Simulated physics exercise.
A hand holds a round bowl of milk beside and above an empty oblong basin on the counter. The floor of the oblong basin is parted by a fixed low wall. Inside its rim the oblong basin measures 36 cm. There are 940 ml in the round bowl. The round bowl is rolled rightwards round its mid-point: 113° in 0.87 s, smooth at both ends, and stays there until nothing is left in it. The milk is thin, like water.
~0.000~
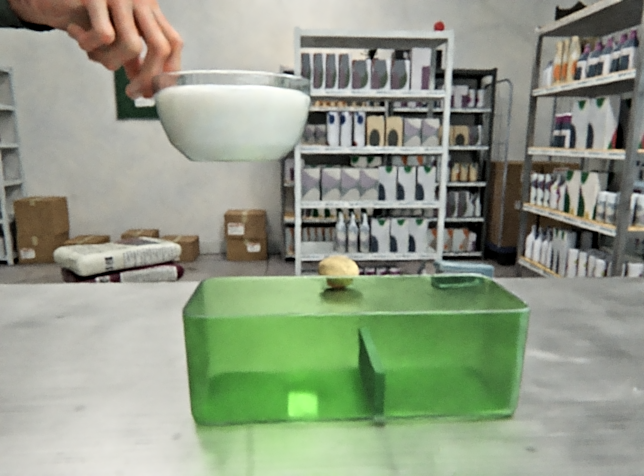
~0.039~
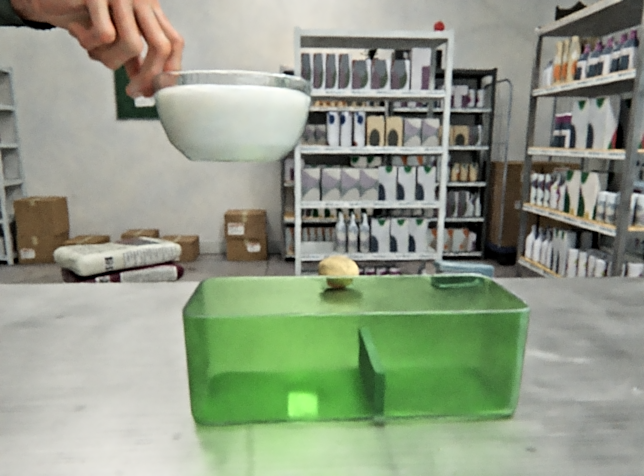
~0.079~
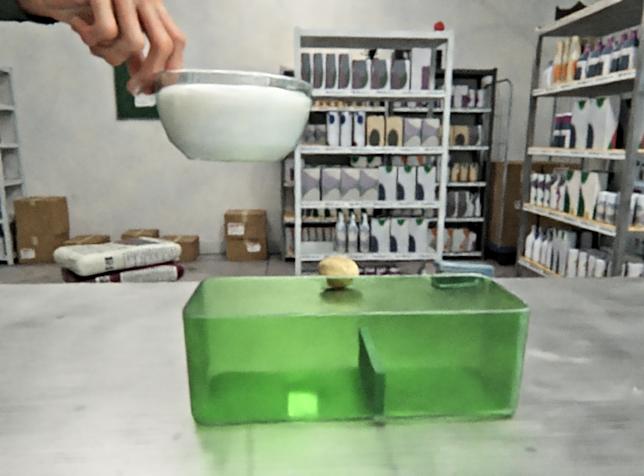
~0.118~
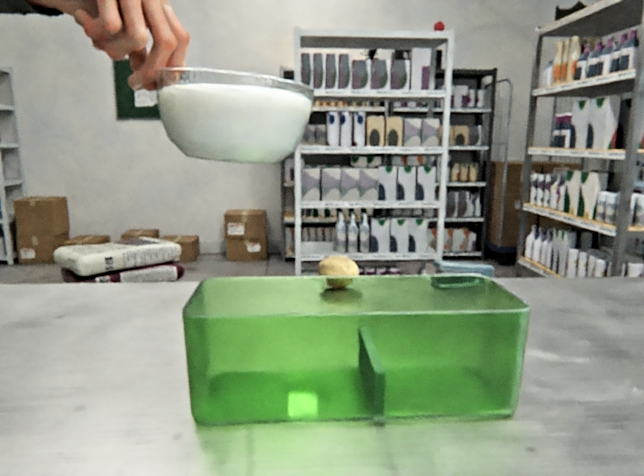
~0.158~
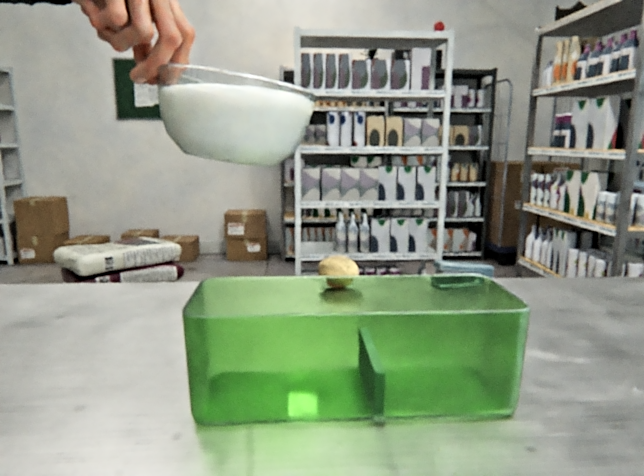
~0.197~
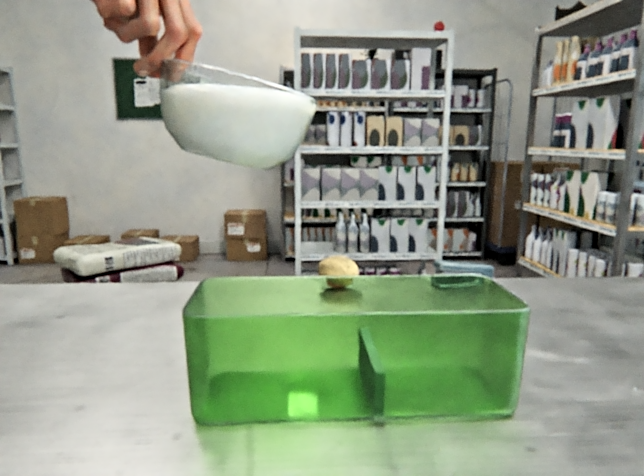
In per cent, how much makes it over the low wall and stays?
About 51 per cent.
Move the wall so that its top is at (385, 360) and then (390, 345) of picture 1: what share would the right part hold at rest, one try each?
In turn about 40 and 30 per cent.
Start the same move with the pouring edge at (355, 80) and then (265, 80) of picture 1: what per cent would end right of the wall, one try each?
In turn about 75 and 10 per cent.
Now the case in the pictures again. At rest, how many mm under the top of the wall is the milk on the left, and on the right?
Some 34 mm on the left and 26 mm on the right.
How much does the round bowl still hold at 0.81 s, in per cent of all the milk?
About 1 per cent.
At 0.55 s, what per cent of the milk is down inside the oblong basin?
About 12 per cent.
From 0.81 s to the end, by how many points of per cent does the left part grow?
About 10 per cent.
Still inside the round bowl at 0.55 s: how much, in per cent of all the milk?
Near 38 in a hundred.
After 0.55 s the tilt is 79° and 38 per cent is still to pour, 2 is left of the wall and 10 right of it.
After 0.81 s the tilt is 112° and 1 per cent is still to pour, 35 is left of the wall and 52 right of it.
After 1.08 s the tilt is 113° and 0 per cent is still to pour, 44 is left of the wall and 51 right of it.
After 1.37 s the tilt is 113° and 0 per cent is still to pour, 44 is left of the wall and 51 right of it.
In the end 44 per cent lies left of the wall, 51 right of it and 5 outside.
